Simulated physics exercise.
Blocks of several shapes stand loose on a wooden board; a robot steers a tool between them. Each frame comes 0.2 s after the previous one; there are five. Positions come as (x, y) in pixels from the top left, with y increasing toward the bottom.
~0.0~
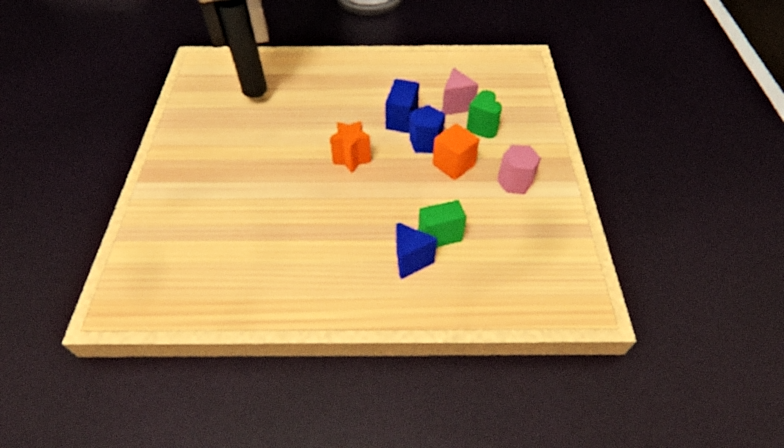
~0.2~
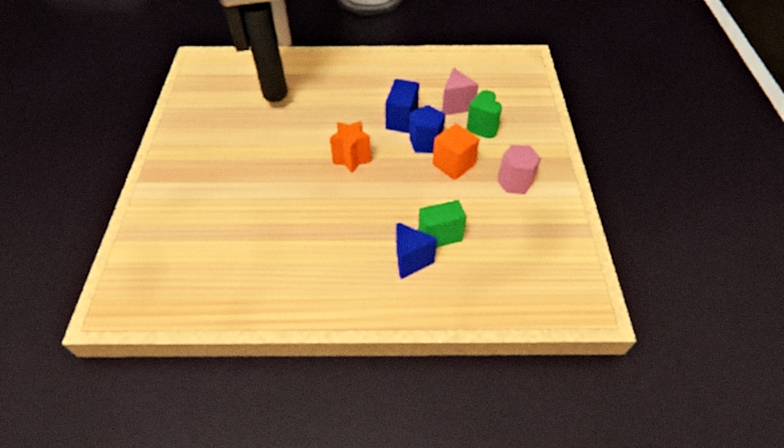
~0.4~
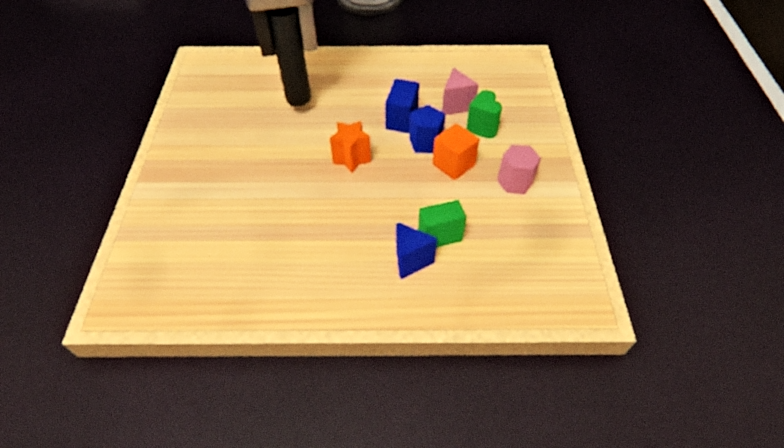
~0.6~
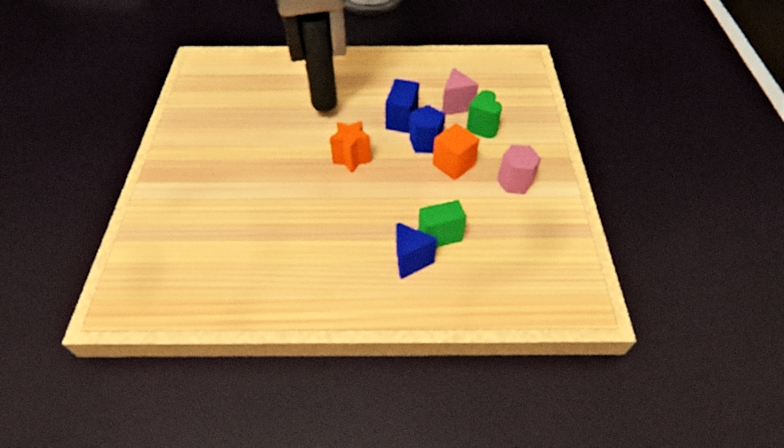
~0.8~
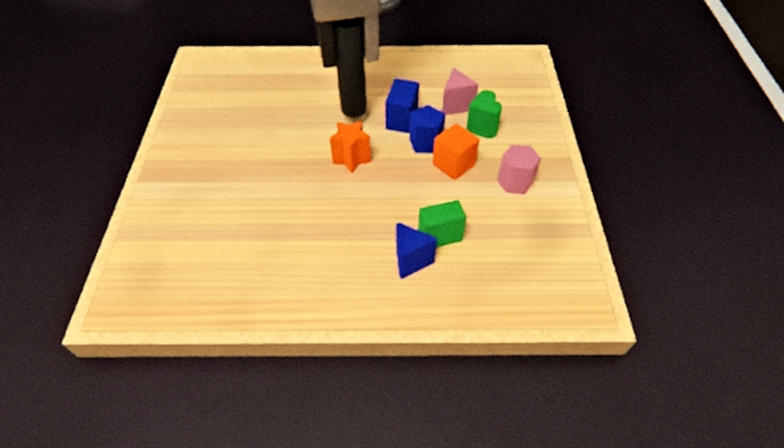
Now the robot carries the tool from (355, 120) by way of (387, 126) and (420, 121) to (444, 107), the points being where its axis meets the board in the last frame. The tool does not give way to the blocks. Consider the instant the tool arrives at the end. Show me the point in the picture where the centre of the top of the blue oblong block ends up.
Its top middle is near (469, 71).
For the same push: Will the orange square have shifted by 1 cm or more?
The answer is no.
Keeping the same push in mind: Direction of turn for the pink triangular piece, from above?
Counter-clockwise, from overhead.
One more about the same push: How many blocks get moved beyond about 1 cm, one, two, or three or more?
Moved: Exactly two.
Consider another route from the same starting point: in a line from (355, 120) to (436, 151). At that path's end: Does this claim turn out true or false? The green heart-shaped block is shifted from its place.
It is false.
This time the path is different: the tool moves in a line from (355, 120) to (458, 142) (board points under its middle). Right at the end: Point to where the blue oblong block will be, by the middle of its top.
At pixel (432, 90).
On the path given first. One third of the way, tool at (387, 116); blue oblong block at (412, 91), turned 25° anticlockwise.
Two thirds of the way, tool at (420, 111); blue oblong block at (441, 83), turned 45° anticlockwise; pink triangular piece at (468, 75), turned 20° anticlockwise.
At the end, tool at (445, 97); blue oblong block at (469, 71), turned 30° anticlockwise; blue pentagonal block unmoved; orange square unmoved; pink triangular piece at (489, 65), turned 35° anticlockwise.
